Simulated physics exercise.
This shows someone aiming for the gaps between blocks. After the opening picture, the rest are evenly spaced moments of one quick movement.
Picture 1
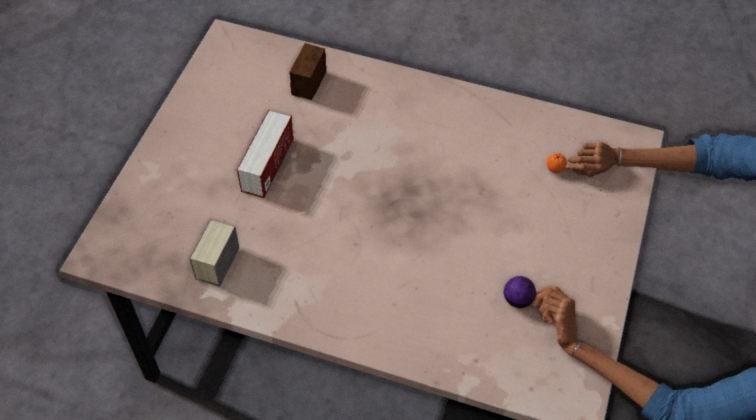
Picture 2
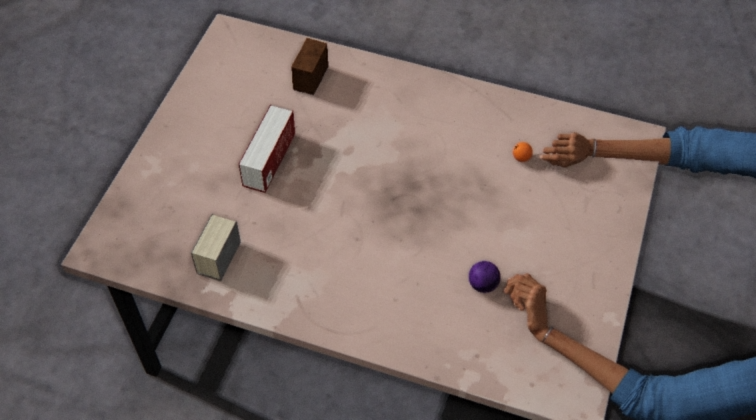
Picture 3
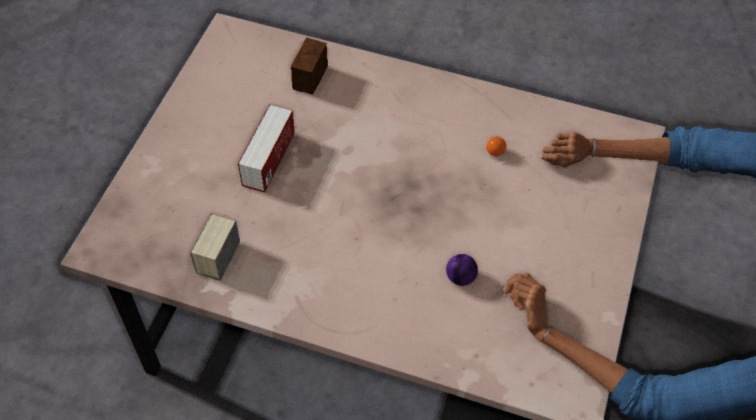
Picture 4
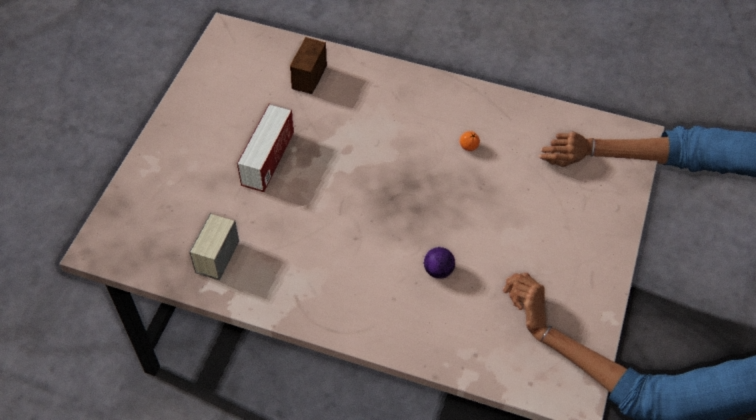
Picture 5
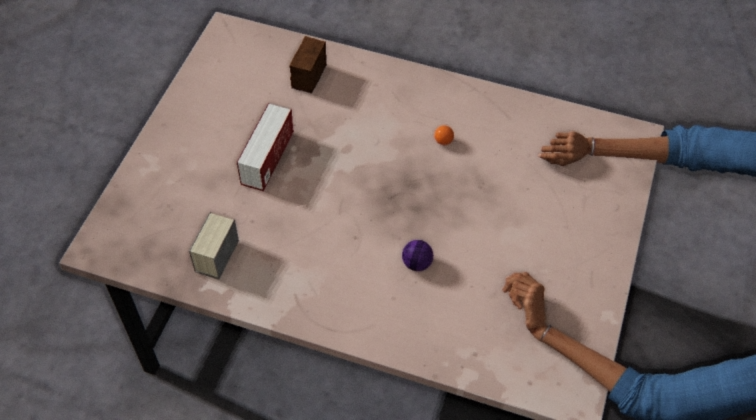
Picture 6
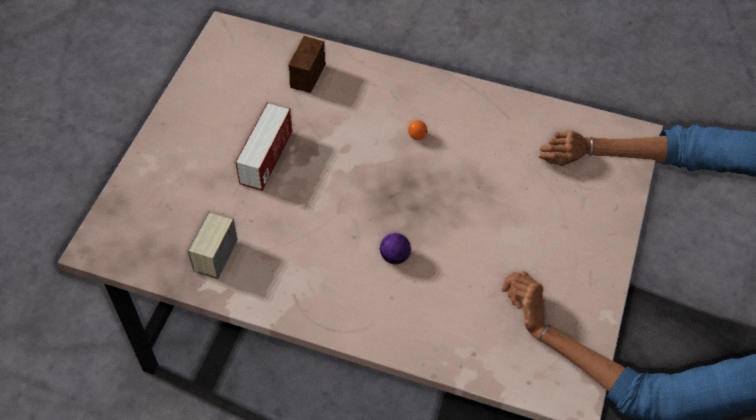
To begin with, one hand rests behind a purple ball and another behind a small orange tomato on a table with three upright blocks at the left. The hands push both leftward and stay back as the ball and tomato roll on, still short of the blocks.
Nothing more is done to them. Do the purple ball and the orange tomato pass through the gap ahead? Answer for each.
The purple ball passes through its gap and the orange tomato passes through its gap.
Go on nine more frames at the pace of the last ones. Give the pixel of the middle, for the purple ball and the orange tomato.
About (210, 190), and the other about (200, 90).
Then, 0.38 s later than the last frame, purple ball heading on near (266, 210); orange tomato heading on near (264, 100).
Then, 0.86 s later than the last frame, purple ball heading on near (115, 164); orange tomato heading on near (100, 117).
Then, 1.24 s later than the last frame, purple ball heading on near (64, 253); orange tomato heading on near (20, 182).
When it is over, the purple ball gets between the blocks; the orange tomato gets between the blocks.
